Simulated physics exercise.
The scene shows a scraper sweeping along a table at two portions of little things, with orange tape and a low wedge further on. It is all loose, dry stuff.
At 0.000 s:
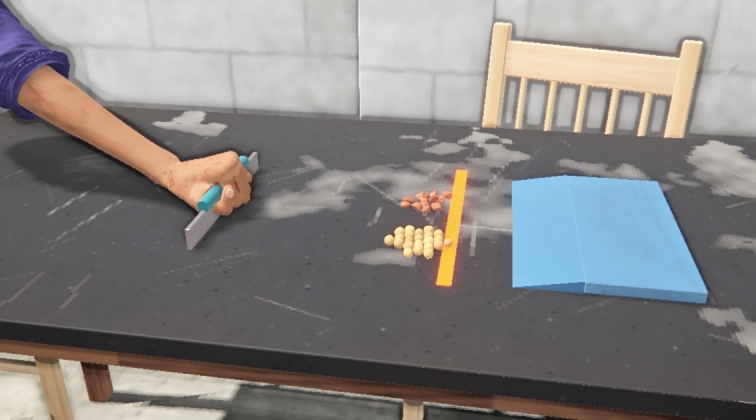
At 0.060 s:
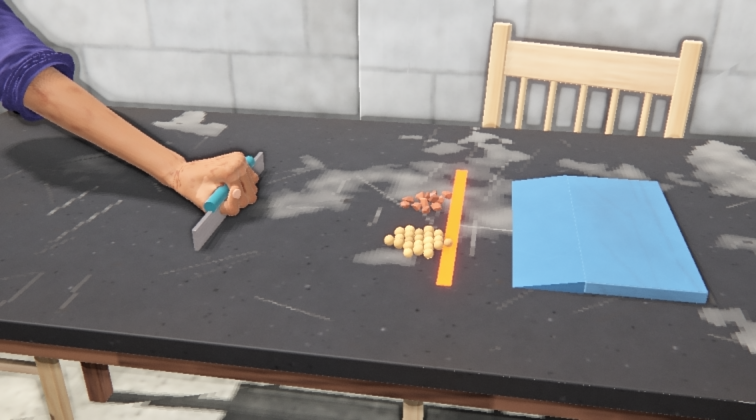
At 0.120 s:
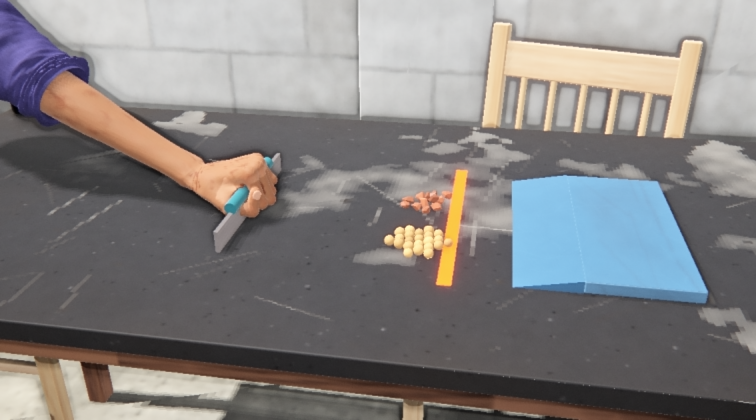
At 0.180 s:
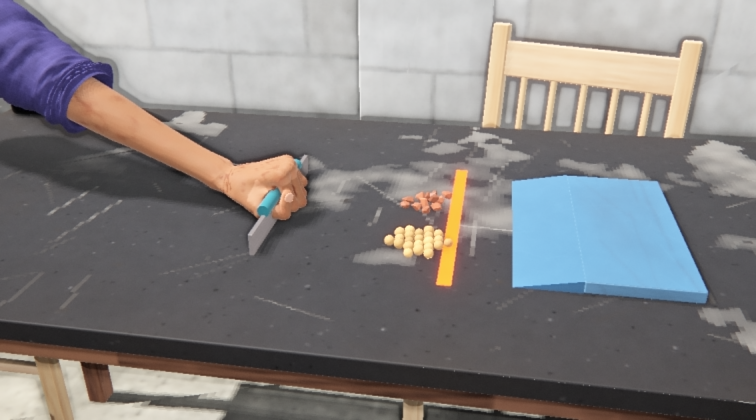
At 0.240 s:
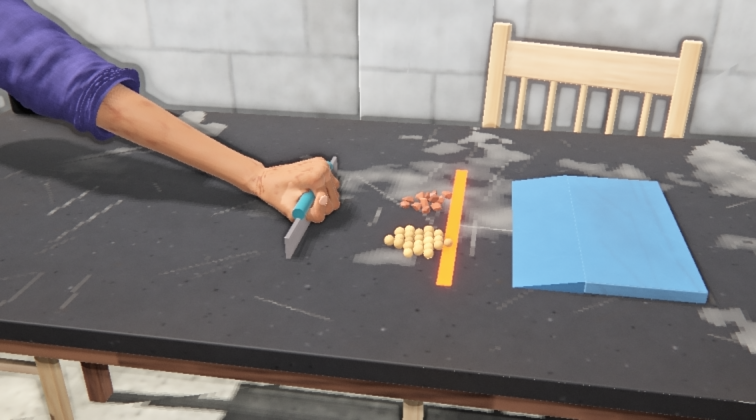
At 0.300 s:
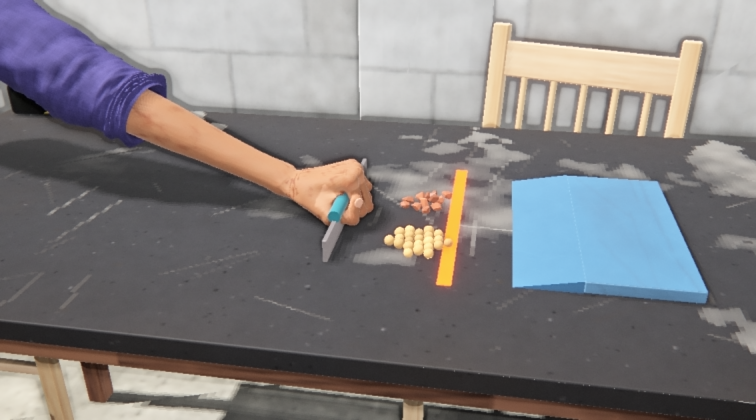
A hand slides a scraper rightward across the dark table toward two small, still piles.
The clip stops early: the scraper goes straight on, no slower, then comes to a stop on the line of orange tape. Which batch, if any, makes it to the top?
Going by each one, the front batch makes it, the back batch does not make it.
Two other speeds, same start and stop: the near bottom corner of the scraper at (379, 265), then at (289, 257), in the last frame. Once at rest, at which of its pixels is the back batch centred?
It would come to rest near (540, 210) the first time and near (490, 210) the second.
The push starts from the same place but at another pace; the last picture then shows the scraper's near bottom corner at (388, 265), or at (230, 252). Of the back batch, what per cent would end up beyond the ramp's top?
Lab note: Share about 10 per cent at the first pace, 0 per cent at the second.
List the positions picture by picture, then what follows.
In the first frame, scraper at (194, 232), at rest; orange tape at (461, 175); top of the ramp at (584, 273); front batch at (419, 239), a few round wooden beads; back batch at (425, 202), a few bits of crushed brick.
In the second frame, scraper at (201, 232); back batch at (425, 202).
In the third frame, scraper at (222, 234); front batch at (419, 239).
In the fourth frame, scraper at (256, 237); back batch at (425, 202).
In the fifth frame, scraper at (292, 240); front batch at (419, 239).
In the sixth frame, scraper at (328, 243); orange tape at (461, 175); top of the ramp at (584, 273); front batch at (419, 239); back batch at (425, 202).
After 0.41 s, scraper still moving, near (411, 200); front batch all short of the ramp; back batch all short of the ramp.
After 0.55 s, scraper stopped at the orange tape; front batch a small part on the ramp, most short of the ramp; back batch all short of the ramp.
After 0.83 s, scraper stopped at the orange tape; front batch nearly all past the top, a small part on the ramp; back batch about a third on the ramp, about two thirds short of the ramp.
By the end (1.7 s), scraper stopped at the orange tape; front batch nearly all past the top, a small part short of the ramp; back batch none past the top, about a third on the ramp, about two thirds short of the ramp.
